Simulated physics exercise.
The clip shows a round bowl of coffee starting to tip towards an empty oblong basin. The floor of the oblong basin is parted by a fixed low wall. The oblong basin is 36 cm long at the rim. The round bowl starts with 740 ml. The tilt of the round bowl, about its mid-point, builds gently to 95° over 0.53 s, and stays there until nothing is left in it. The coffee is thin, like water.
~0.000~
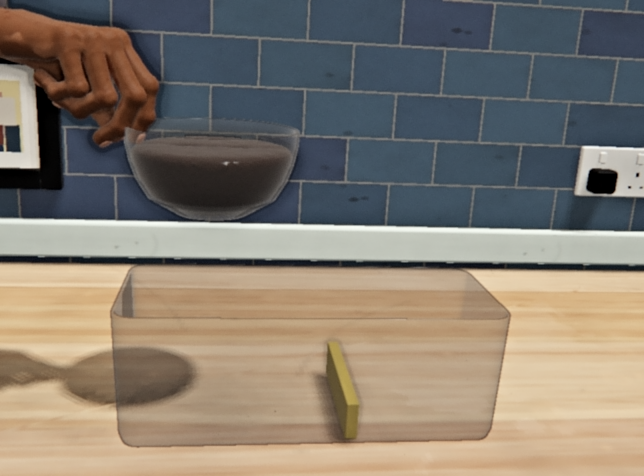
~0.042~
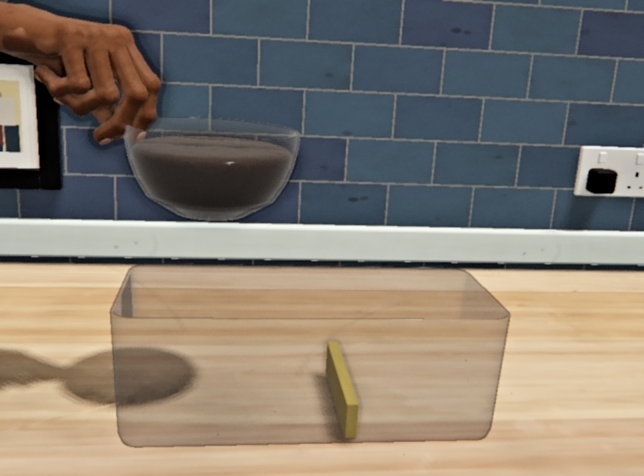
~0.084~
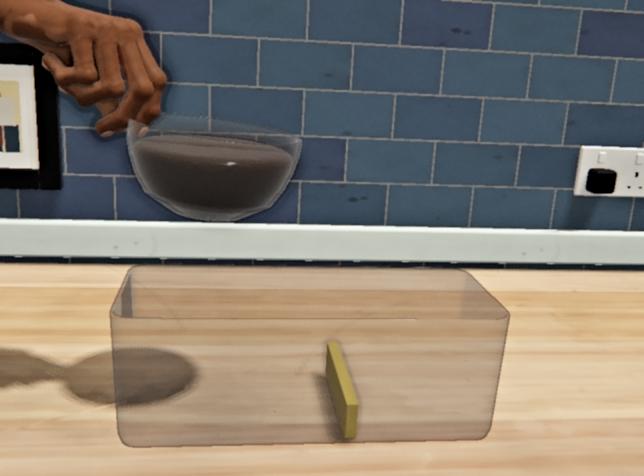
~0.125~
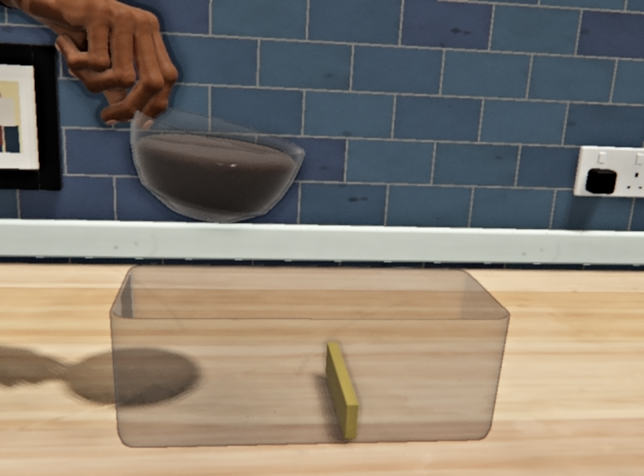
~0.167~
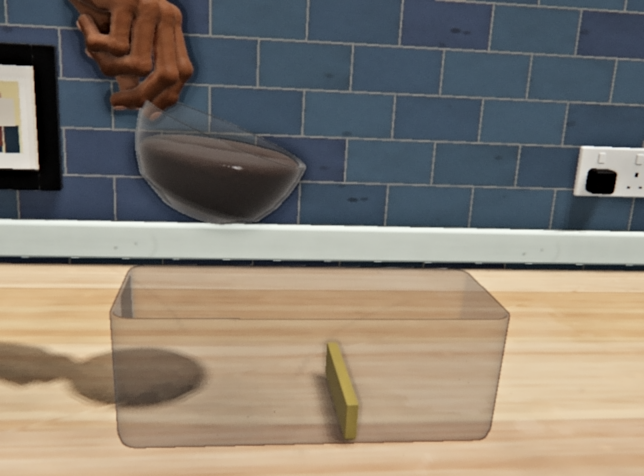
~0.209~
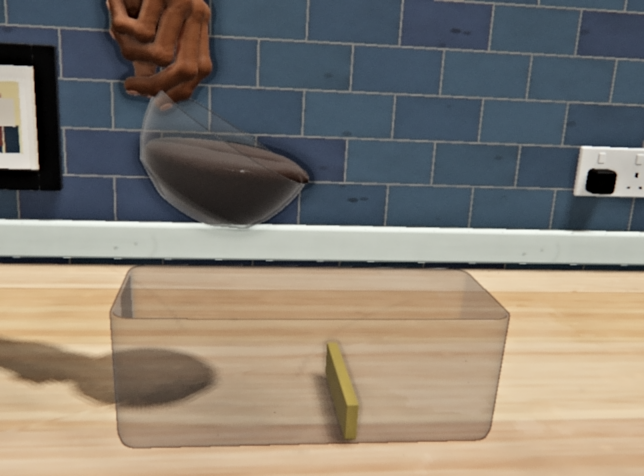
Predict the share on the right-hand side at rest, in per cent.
About 40 per cent.
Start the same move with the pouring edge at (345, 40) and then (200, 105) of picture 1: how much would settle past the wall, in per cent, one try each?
In turn about 75 and 15 per cent.
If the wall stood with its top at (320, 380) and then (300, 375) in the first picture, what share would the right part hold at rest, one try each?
In turn about 60 and 80 per cent.
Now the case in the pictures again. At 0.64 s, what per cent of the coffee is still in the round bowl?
About 3 per cent.
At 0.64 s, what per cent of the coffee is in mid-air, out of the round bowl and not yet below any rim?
Near 6 in a hundred.
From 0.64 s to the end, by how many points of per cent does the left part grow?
About 12 per cent.
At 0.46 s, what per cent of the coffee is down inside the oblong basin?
Some 40 per cent.
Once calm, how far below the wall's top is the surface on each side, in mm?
Left about 24 mm, right about 22 mm.
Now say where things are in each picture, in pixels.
Tilt 0°; pouring edge (298, 133); surface from (132, 145) to (292, 151); the oblong basin's rim runs from (122, 290) to (487, 293); the wall's top is at (342, 372), in the first picture.
Tilt 1°; pouring edge (298, 136); surface from (132, 144) to (292, 152), in the second picture.
Tilt 6°; pouring edge (300, 142); surface from (133, 141) to (293, 155), in the third picture.
Tilt 13°; pouring edge (302, 153); surface from (137, 139) to (296, 158), in the fourth picture.
Tilt 22°; pouring edge (303, 167); surface from (141, 139) to (300, 162), in the fifth picture.
Tilt 32°; pouring edge (302, 183); surface from (147, 143) to (297, 170); 3 per cent is over the edge, in the sixth picture.
By 0.46 s the tilt is 90° and 22 per cent is still to pour, 18 is left of the wall and 22 right of it.
By 0.64 s the tilt is 95° and 3 per cent is still to pour, 47 is left of the wall and 45 right of it.
By 0.82 s the tilt is 95° and 0 per cent is still to pour, 57 is left of the wall and 40 right of it.
By 1.03 s the tilt is 95° and 0 per cent is still to pour, 59 is left of the wall and 40 right of it.
At rest 59 per cent lies left of the wall, 40 right of it and 1 outside.
